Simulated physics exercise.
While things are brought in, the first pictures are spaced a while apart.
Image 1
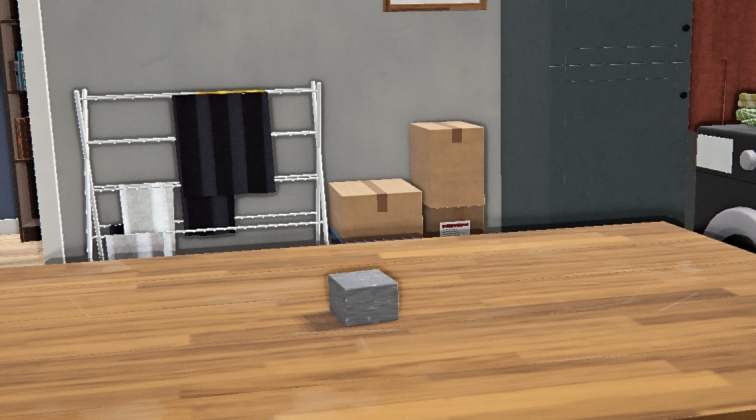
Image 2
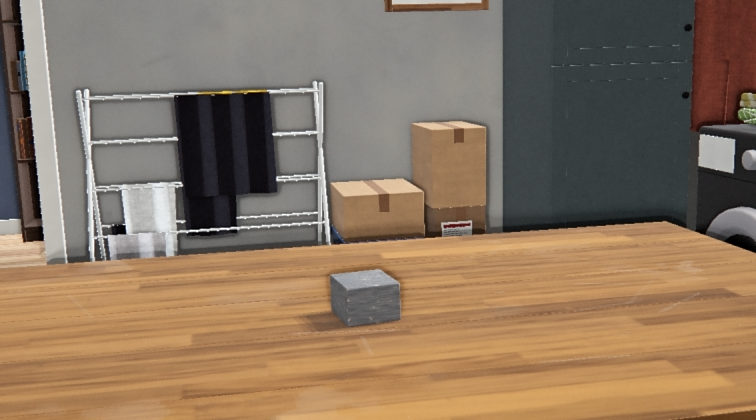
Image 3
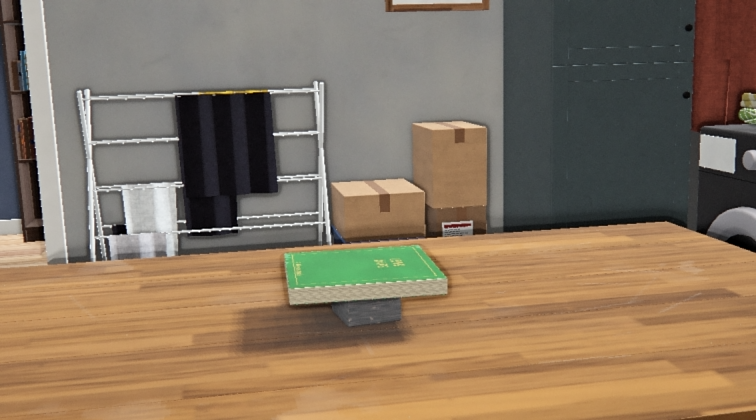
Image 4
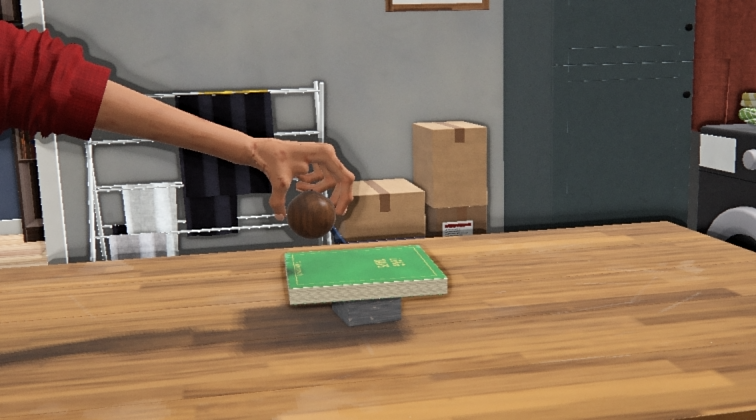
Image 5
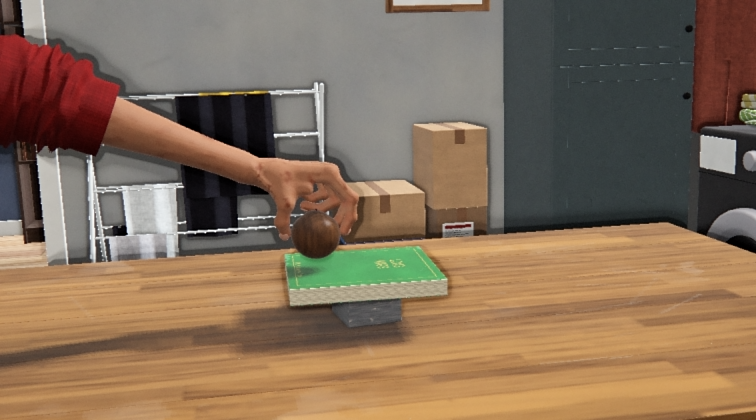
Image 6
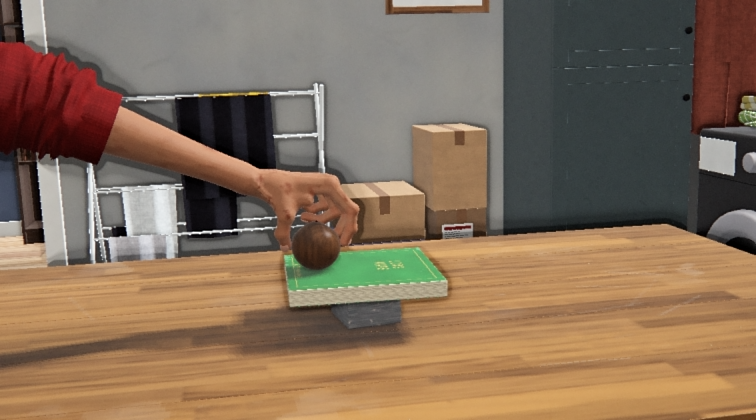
On a wooden table, a green book appeared on top of a small grey block, and then a hand reached in from the left and lowered a brown onion onto the book's left side.
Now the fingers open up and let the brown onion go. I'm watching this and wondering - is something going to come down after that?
No, it all holds.
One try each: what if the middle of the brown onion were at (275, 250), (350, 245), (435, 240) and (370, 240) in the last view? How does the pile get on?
Try one: It topples; try two: It stands firm; try three: It topples; try four: It stands firm.
Then, 0.30 s past the last view, nothing moves.
Then, 0.80 s past the last view, brown onion resting near (316, 246).
Finally, all 3 still in place. Final places as the last picture's camera would see them, brown onion near (316, 246). The pile holds.
